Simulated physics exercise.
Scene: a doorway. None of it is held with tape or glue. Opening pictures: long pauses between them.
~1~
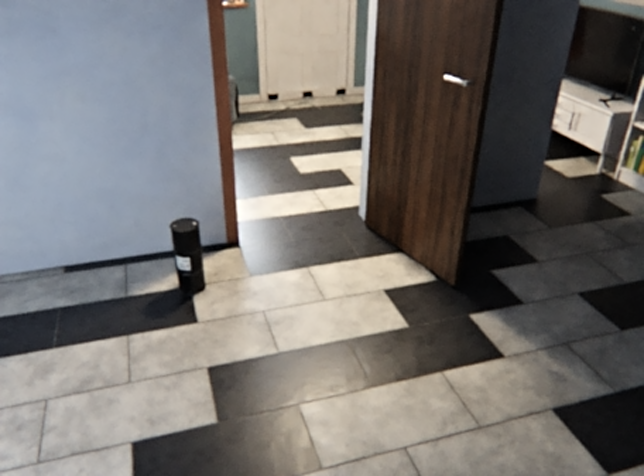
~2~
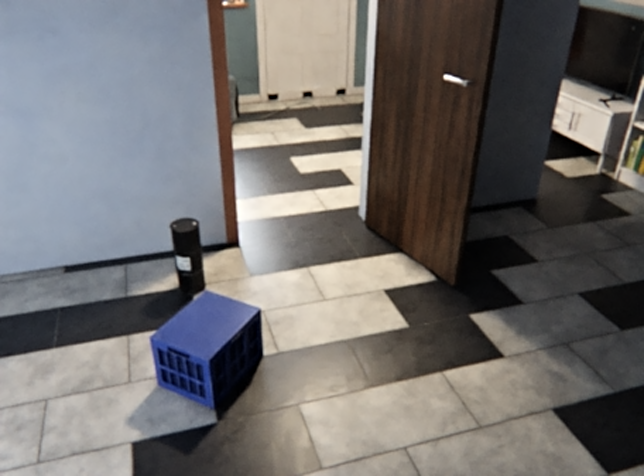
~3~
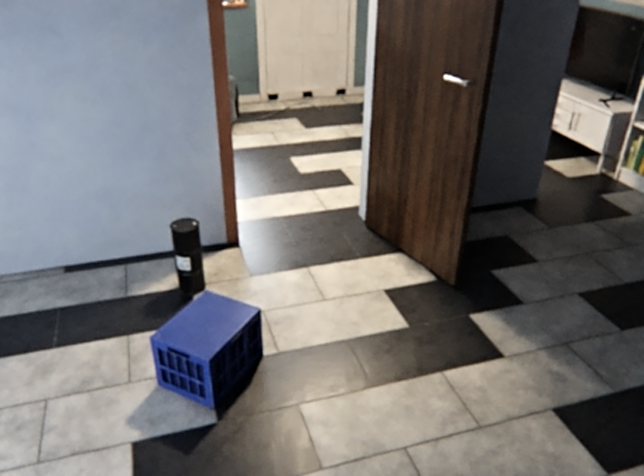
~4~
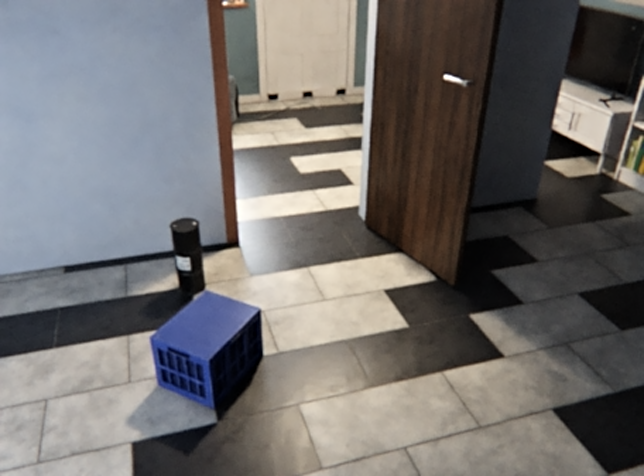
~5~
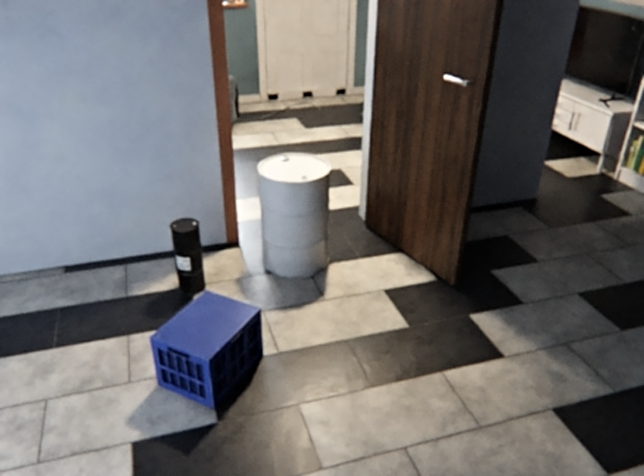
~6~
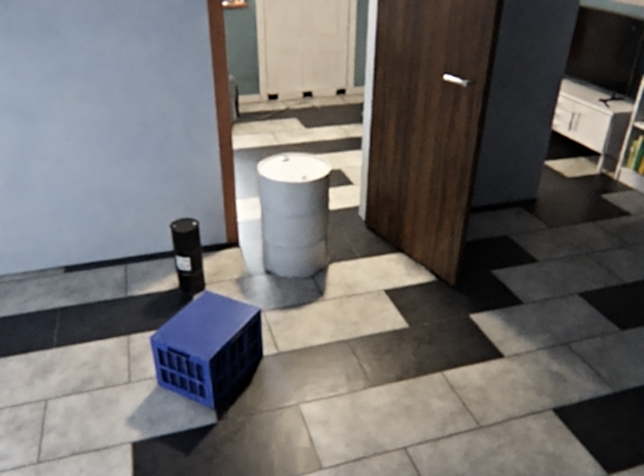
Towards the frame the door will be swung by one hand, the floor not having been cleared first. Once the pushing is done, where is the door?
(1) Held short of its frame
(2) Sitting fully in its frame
Answer: 1.
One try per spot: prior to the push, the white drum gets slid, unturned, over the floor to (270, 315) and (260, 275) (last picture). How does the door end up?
The first time the door finishes its swing, the second time it is obstructed.
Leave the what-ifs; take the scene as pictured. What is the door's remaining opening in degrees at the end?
It comes to about 45°.
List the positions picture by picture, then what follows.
Door wide open and still, in the first picture.
Door wide open and still; blue crate (210, 346); black canister (189, 257), in the second picture.
Door wide open and still; blue crate (210, 346); black canister (189, 257), in the third picture.
Door wide open and still; blue crate (210, 346); black canister (189, 257), in the fourth picture.
Door wide open and still; blue crate (210, 346); black canister (189, 257), in the fifth picture.
Door wide open and still; white drum (295, 215); blue crate (210, 346), in the sixth picture.
Then, 0.50 s past the last view, door at 92°.
Then, 0.90 s past the last view, door at 68°.
Then, 1.20 s past the last view, door at 48°.
Finally, door at 44°; all 3 still in place. Final places as the last picture's camera would see them, white drum near (290, 214).
